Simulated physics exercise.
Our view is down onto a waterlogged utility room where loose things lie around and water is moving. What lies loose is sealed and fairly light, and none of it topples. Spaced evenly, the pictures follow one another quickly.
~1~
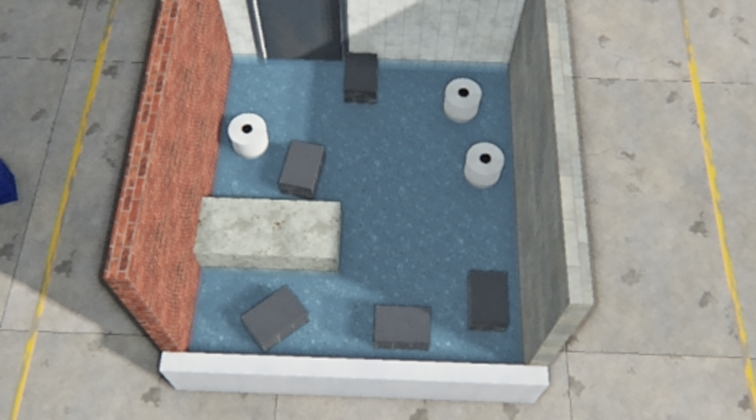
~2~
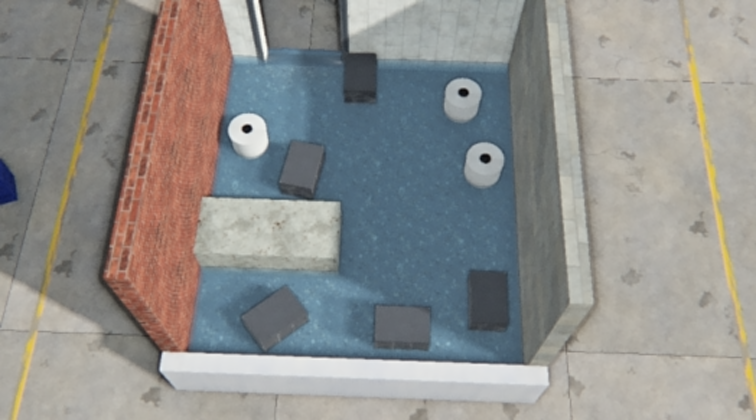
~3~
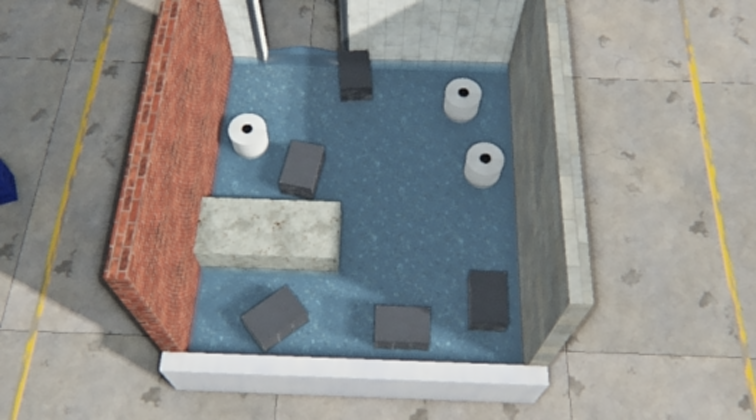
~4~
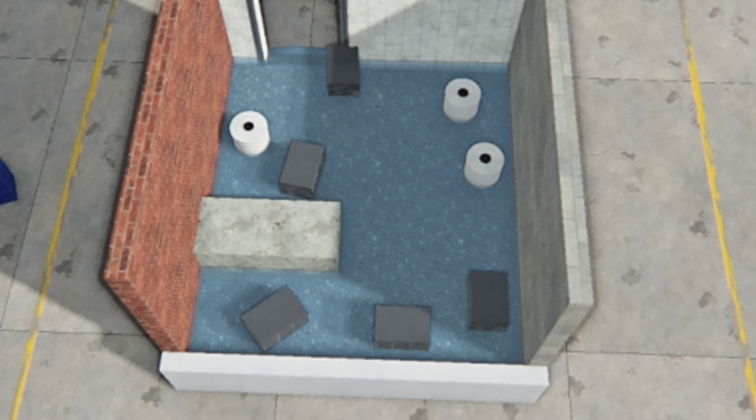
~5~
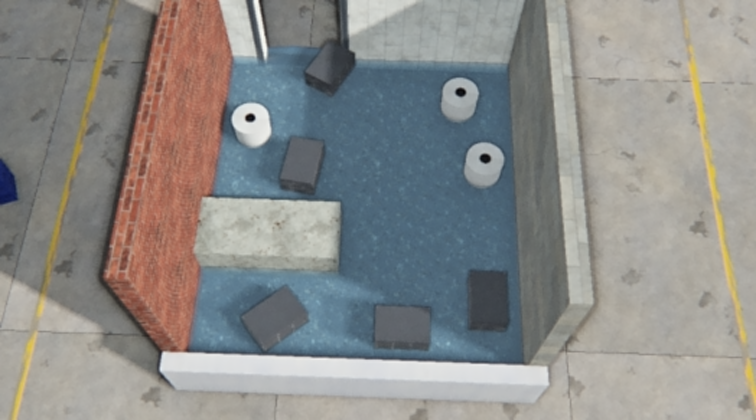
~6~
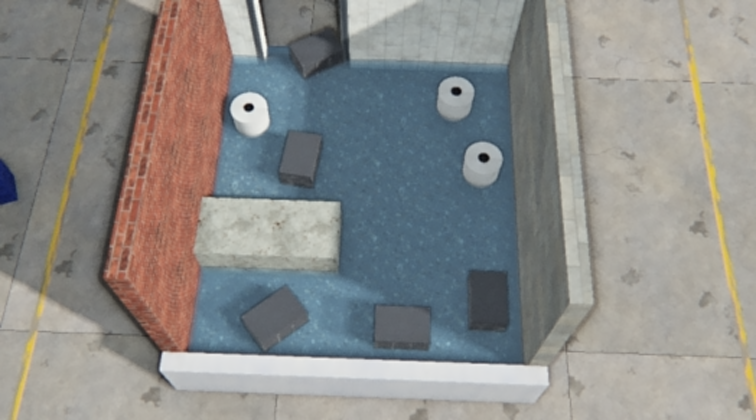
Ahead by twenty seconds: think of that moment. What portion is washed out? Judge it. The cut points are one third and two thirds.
Fraction: One third to two thirds.
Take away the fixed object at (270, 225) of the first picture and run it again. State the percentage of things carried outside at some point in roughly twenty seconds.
The share comes to about 50 percent.
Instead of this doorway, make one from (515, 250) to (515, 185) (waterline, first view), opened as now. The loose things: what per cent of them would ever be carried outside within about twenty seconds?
It comes to about 50 per cent of the things.
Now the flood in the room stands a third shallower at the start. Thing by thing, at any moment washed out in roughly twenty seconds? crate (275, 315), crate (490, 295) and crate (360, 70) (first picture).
In that order: Remains, remains, swept away.
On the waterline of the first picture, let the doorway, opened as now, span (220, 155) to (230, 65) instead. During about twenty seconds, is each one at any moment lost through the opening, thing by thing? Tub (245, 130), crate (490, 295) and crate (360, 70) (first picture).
In the order given: Escapes, remains, escapes.
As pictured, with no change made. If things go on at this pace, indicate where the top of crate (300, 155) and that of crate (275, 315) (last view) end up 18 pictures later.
First near (265, 63), second near (322, 314).
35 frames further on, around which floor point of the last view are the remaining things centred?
On the floor of the last picture, roughly (394, 189).
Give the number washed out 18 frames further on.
I make it 2.
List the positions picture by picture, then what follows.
In the first frame, a crate at (361, 71), afloat; a tub at (247, 129) floats; 0 of 8 have shifted.
In the second frame, a crate at (361, 71) floats; a tub at (247, 129) floats; 0 of 8 have shifted.
In the third frame, a crate at (355, 69), afloat, close to its start; a tub at (247, 129), afloat; 1 of 8 have shifted.
In the fourth frame, a crate at (343, 65), afloat, close to its start; a tub at (249, 127) floats, close to its start; 2 of 8 have shifted.
In the fifth frame, a crate at (330, 62), afloat, a stride from its start; a tub at (250, 118) floats, close to its start; 3 of 8 have shifted.
In the sixth frame, a crate at (316, 47) floats, a stride from its start; a tub at (249, 108), afloat, a stride from its start; 4 of 8 have shifted.
A moment on, 1 of 8 are out; 7 afloat.
Next, 2 of 8 are out; 6 afloat.
Later, 4 of 8 are out; 4 afloat.
In the end, 5 of 8 are out; 3 afloat.
